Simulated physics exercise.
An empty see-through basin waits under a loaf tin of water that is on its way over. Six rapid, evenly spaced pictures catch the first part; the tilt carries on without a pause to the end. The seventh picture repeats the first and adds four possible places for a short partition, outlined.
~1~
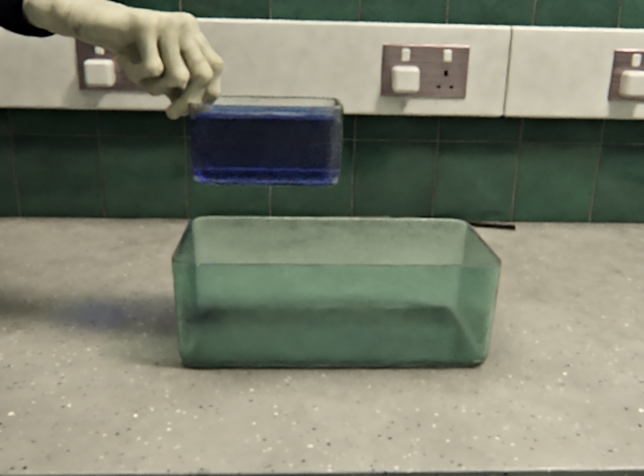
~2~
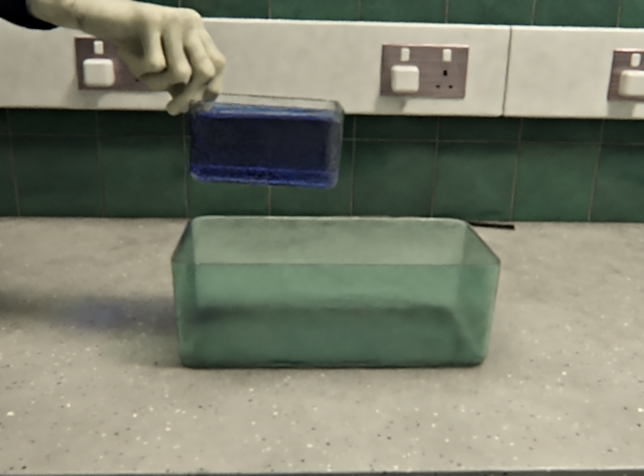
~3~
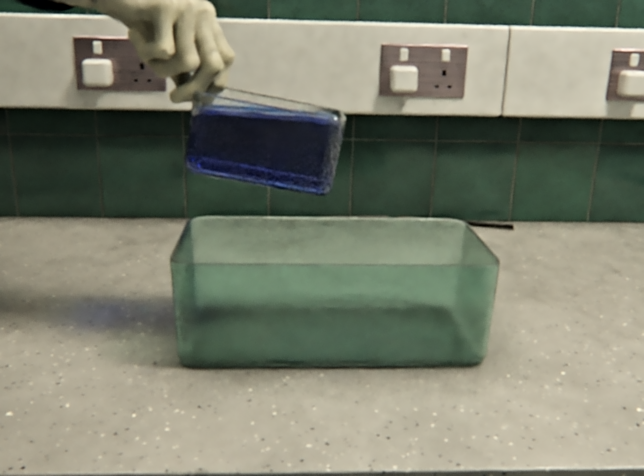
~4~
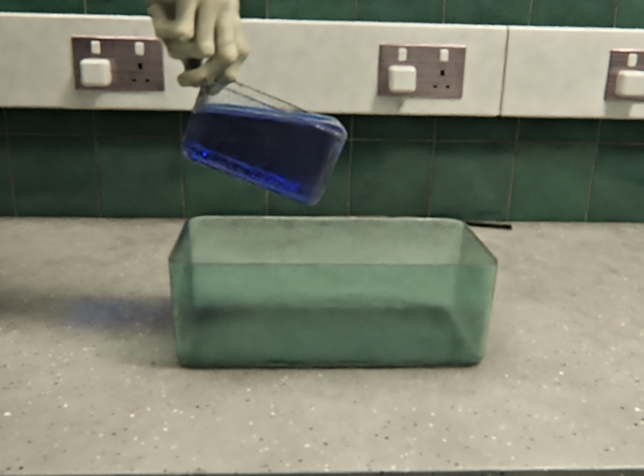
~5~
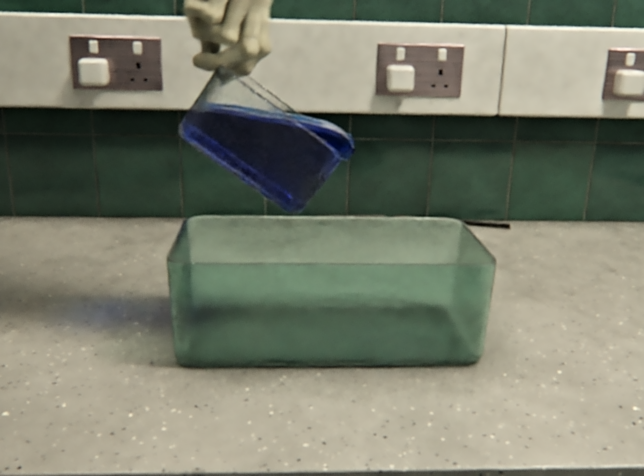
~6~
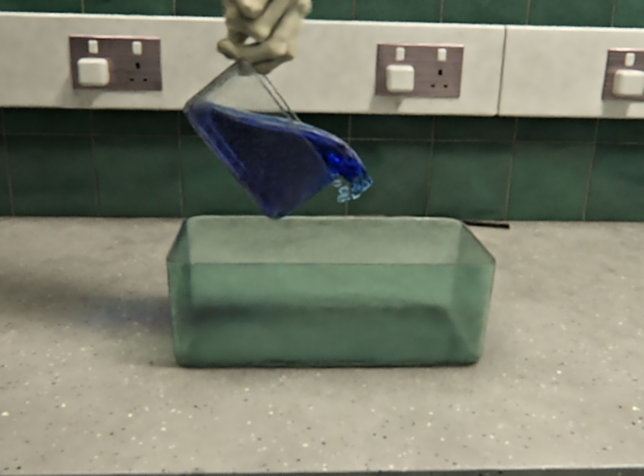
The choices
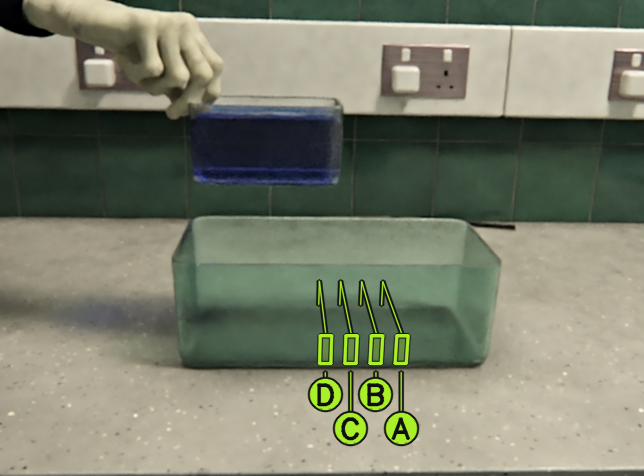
On a speckled countertop, a hand held a clear container of blue water above a larger see-through basin and tilted it steeply to the right, until water began coming over its lip.
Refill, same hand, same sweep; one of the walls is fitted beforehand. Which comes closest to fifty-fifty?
Slot B does it best.
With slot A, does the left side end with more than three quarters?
No, it does not.
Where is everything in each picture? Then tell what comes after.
Upright, lip at (338, 102); basin from (180, 362) to (486, 362); nothing has left yet.
Tipped about 2°, lip at (339, 104); nothing has left yet.
Tipped about 10°, lip at (341, 114); nothing has left yet.
Tipped about 21°, lip at (343, 129); water is over the lip, down to (339, 126).
Tipped about 35°, lip at (340, 148); water is over the lip, down to (345, 153).
Tipped about 52°, lip at (333, 169); water is over the lip, down to (355, 195).
On the marked copy, A at (401, 372); B at (375, 372); C at (350, 372); D at (325, 372).
With A, about 64 % ends left of the wall and 32 % right of it; 4 % is lost outside.
With B, about 51 % ends left of the wall and 47 % right of it.
With C, about 35 % ends left of the wall and 63 % right of it.
With D, about 25 % ends left of the wall and 74 % right of it.
